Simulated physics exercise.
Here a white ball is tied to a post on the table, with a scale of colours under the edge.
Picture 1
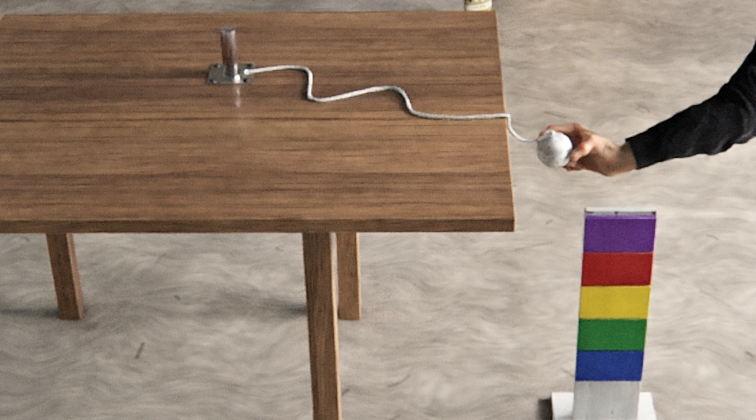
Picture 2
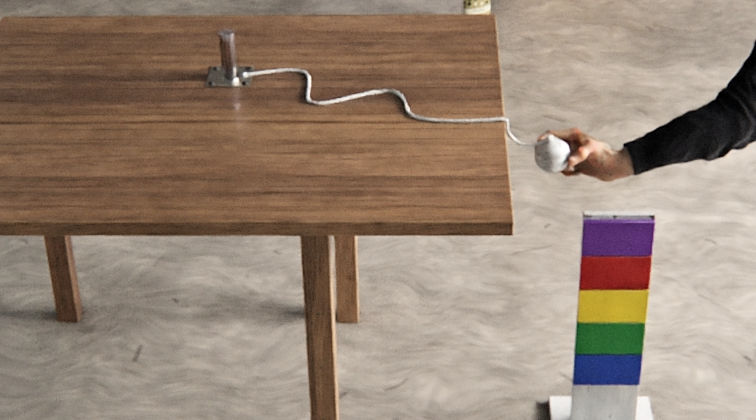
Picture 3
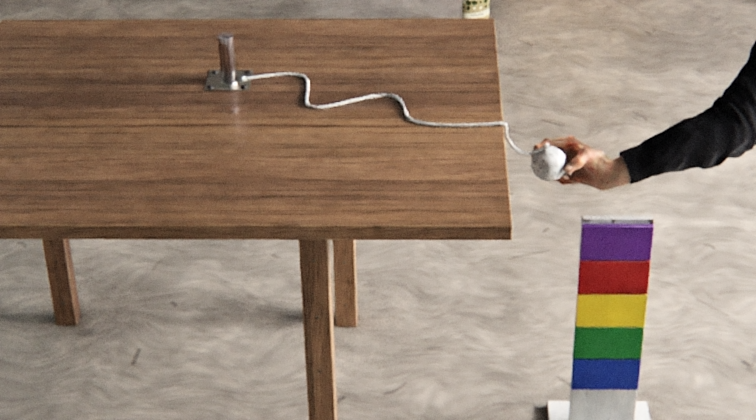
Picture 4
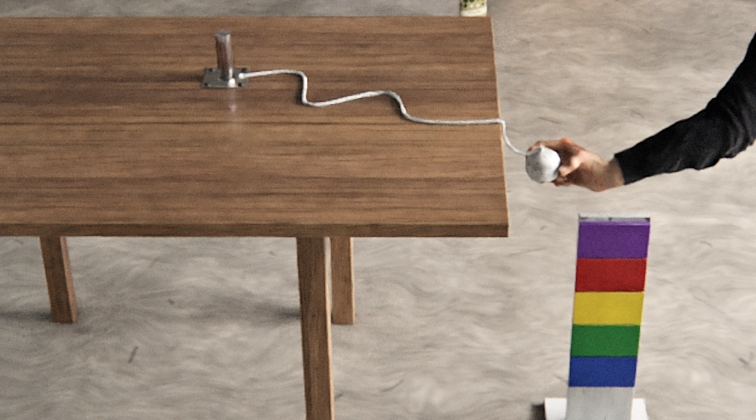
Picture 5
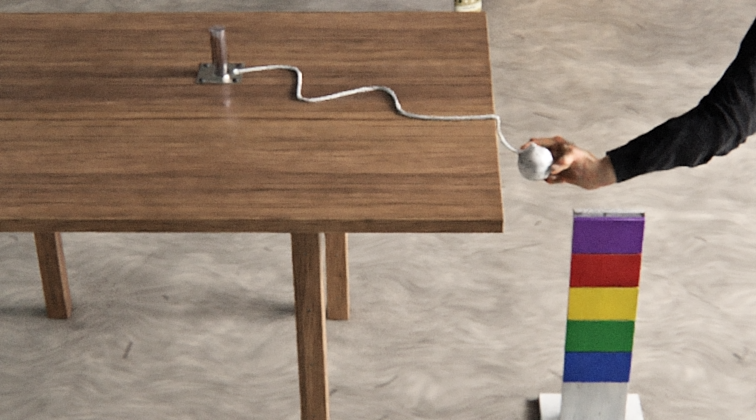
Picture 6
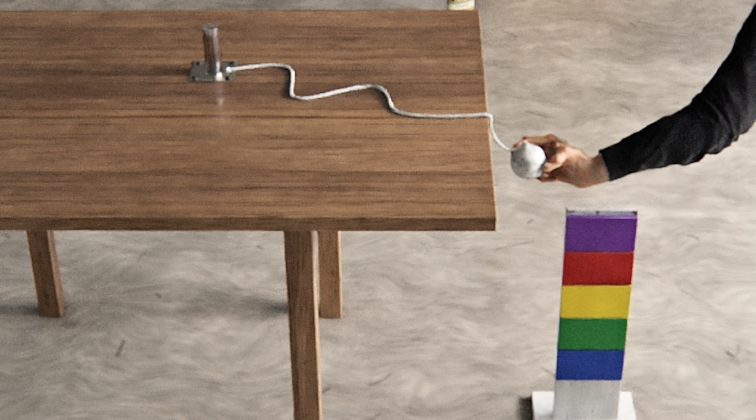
A white ball, corded to a post, shifts slightly down and left in a hand's grip.
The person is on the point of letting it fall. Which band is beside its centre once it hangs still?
The red band.
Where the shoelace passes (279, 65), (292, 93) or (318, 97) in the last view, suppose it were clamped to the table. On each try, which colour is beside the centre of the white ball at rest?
Answer: Red, purple and purple, in that order.
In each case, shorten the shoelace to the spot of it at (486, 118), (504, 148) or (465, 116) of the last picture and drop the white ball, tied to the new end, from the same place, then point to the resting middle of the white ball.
About (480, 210), then (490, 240), then (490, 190).
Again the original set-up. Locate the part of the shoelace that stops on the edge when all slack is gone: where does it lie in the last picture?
The point sits close to (393, 109).
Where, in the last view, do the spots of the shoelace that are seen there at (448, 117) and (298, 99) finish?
To (488, 156) for the first and to (355, 87) for the second.
A little later, ball near (458, 254); level with red.
Next, ball near (499, 259); level with red.
When it is over, ball near (489, 257); level with red. At red.
